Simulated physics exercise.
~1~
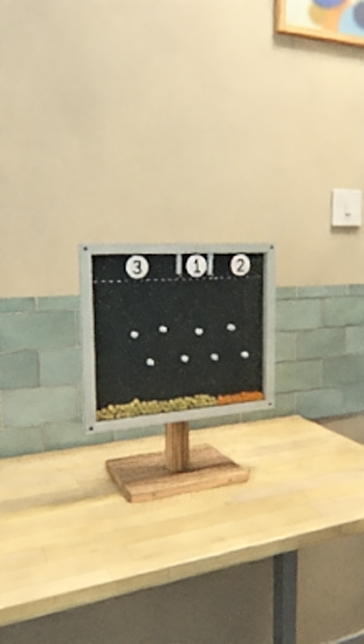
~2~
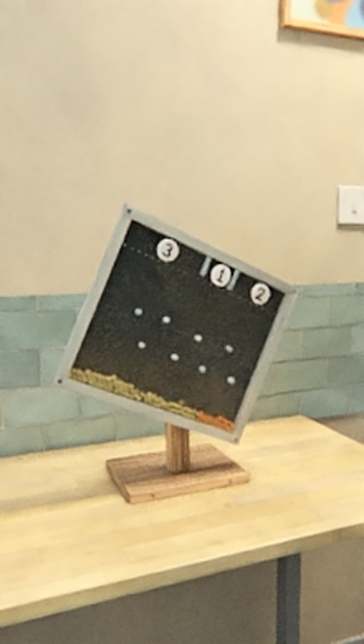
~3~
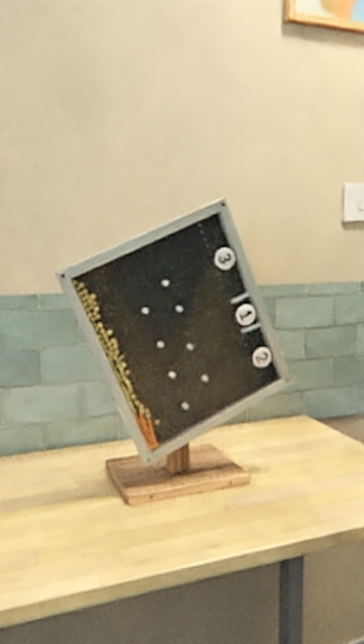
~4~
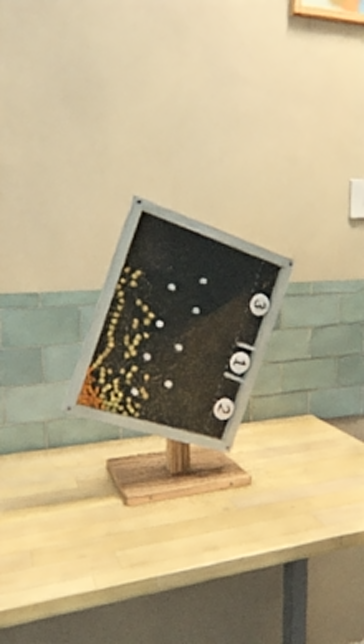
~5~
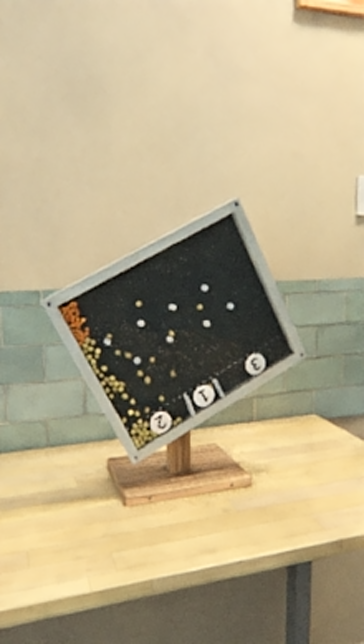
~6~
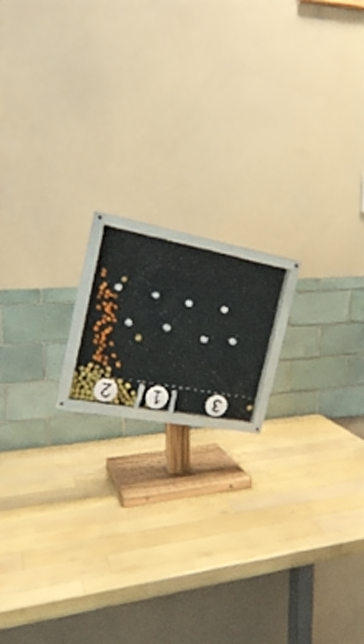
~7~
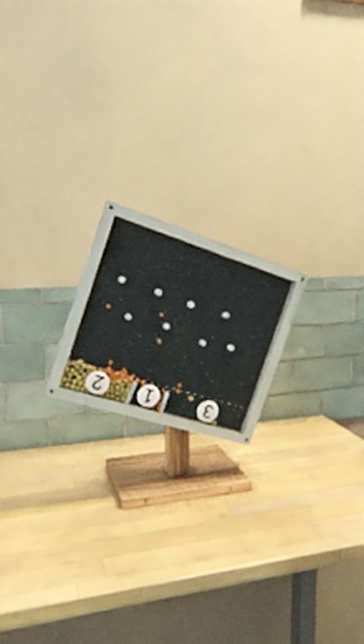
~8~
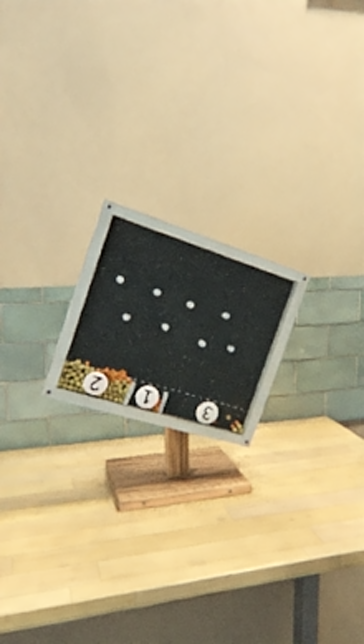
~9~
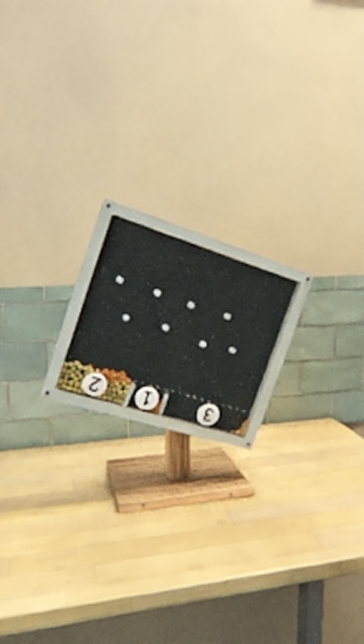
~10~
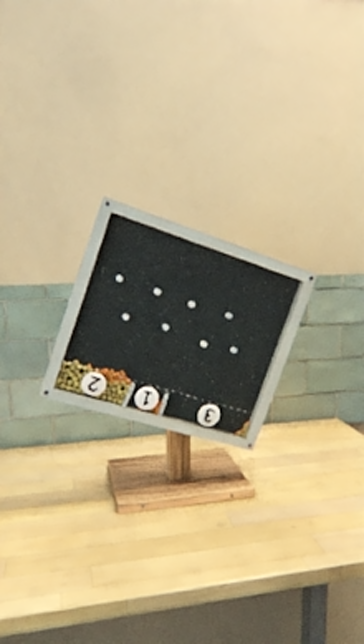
On a wooden table against a tiled wall, a framed black box on a stand turned clockwise until it was tilted nearly upside down, and its yellow and orange beans slid and tumbled past white pegs, settling mostly in pocket two at the lower left.
